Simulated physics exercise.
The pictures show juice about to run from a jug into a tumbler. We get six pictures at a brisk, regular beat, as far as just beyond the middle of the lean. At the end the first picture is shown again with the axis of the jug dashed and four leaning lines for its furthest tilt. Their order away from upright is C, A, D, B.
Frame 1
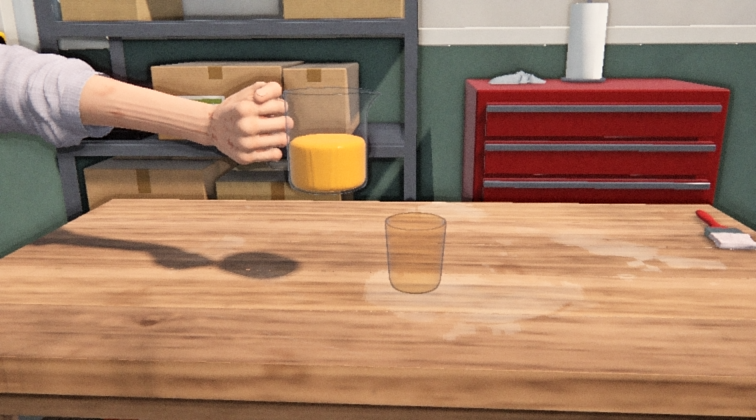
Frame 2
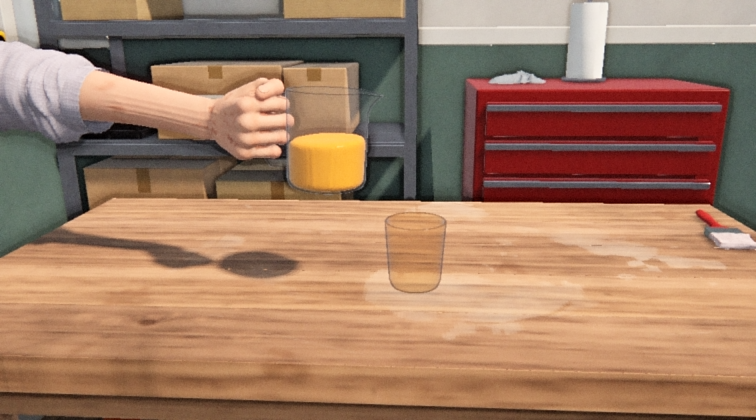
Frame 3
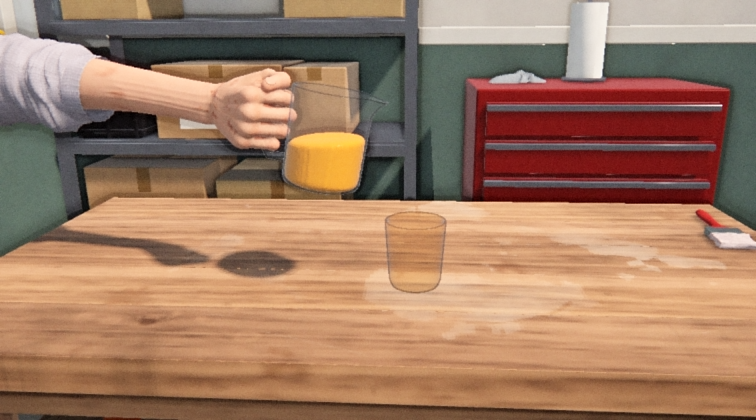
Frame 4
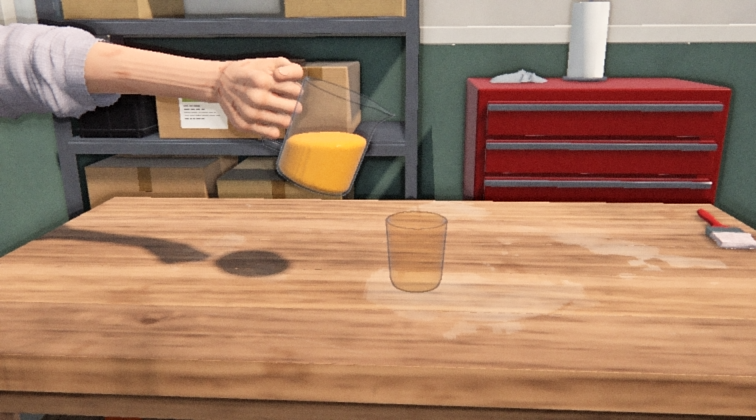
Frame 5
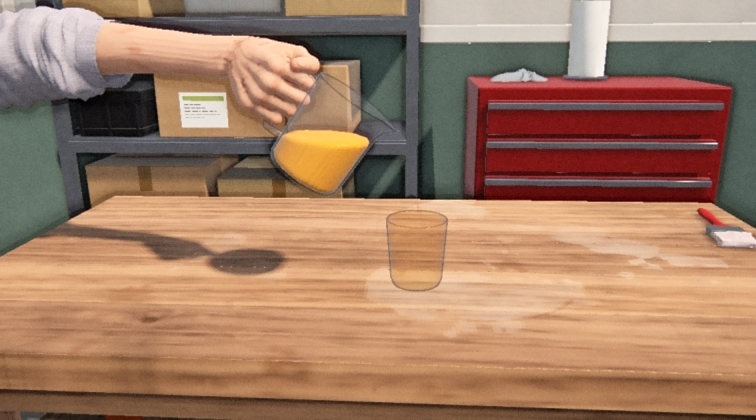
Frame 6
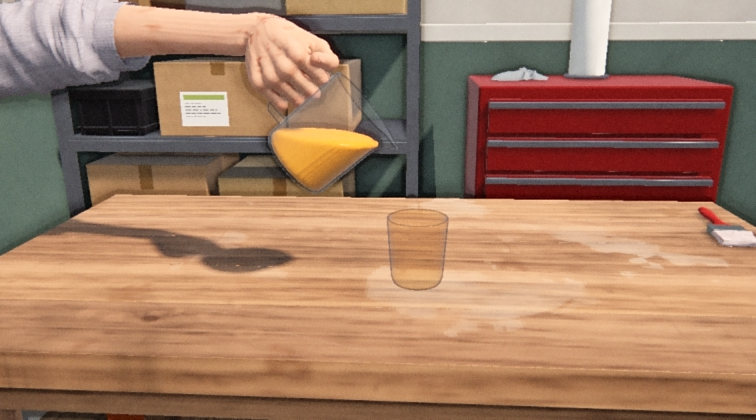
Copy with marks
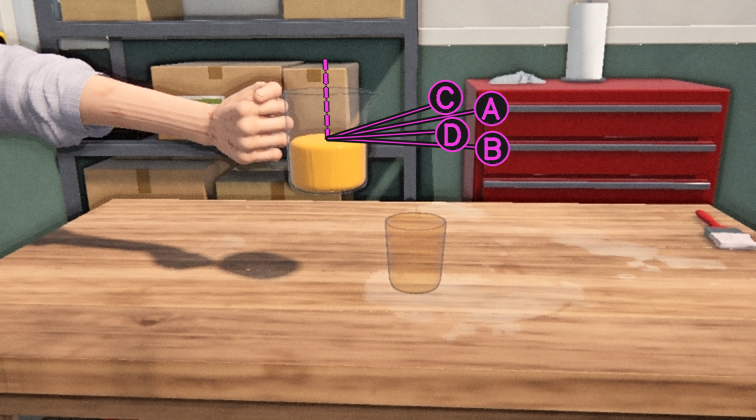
A hand at the left tilts a clear jug of orange juice steadily clockwise, its wrist rising and bending as the juice slants toward the lip on the right. The jug hangs above a light wooden workbench, with an empty clear tumbler below to its right and a red-handled brush at the far right. Behind, seen from the front by a nearly still camera, are boxes on grey shelves and a red drawer cabinet.
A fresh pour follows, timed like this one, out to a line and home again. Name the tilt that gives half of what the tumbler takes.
C.
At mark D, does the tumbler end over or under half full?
Over.
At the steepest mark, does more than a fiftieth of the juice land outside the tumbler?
Yes, it does.
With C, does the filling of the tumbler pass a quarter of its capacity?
Yes.
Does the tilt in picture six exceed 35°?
Yes, it does.
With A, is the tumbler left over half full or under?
Over half.
In magenta, A at (474, 111); B at (475, 147); C at (430, 106); D at (434, 131).
For mark A, the tumbler ends with about 69 % of what it can hold; 4 % of the juice is spilt.
For mark B, the tumbler ends with about 86 % of what it can hold; 16 % of the juice is spilt.
For mark C, the tumbler ends with about 51 % of what it can hold; 3 % of the juice is spilt.
For mark D, the tumbler ends with about 81 % of what it can hold; 8 % of the juice is spilt.
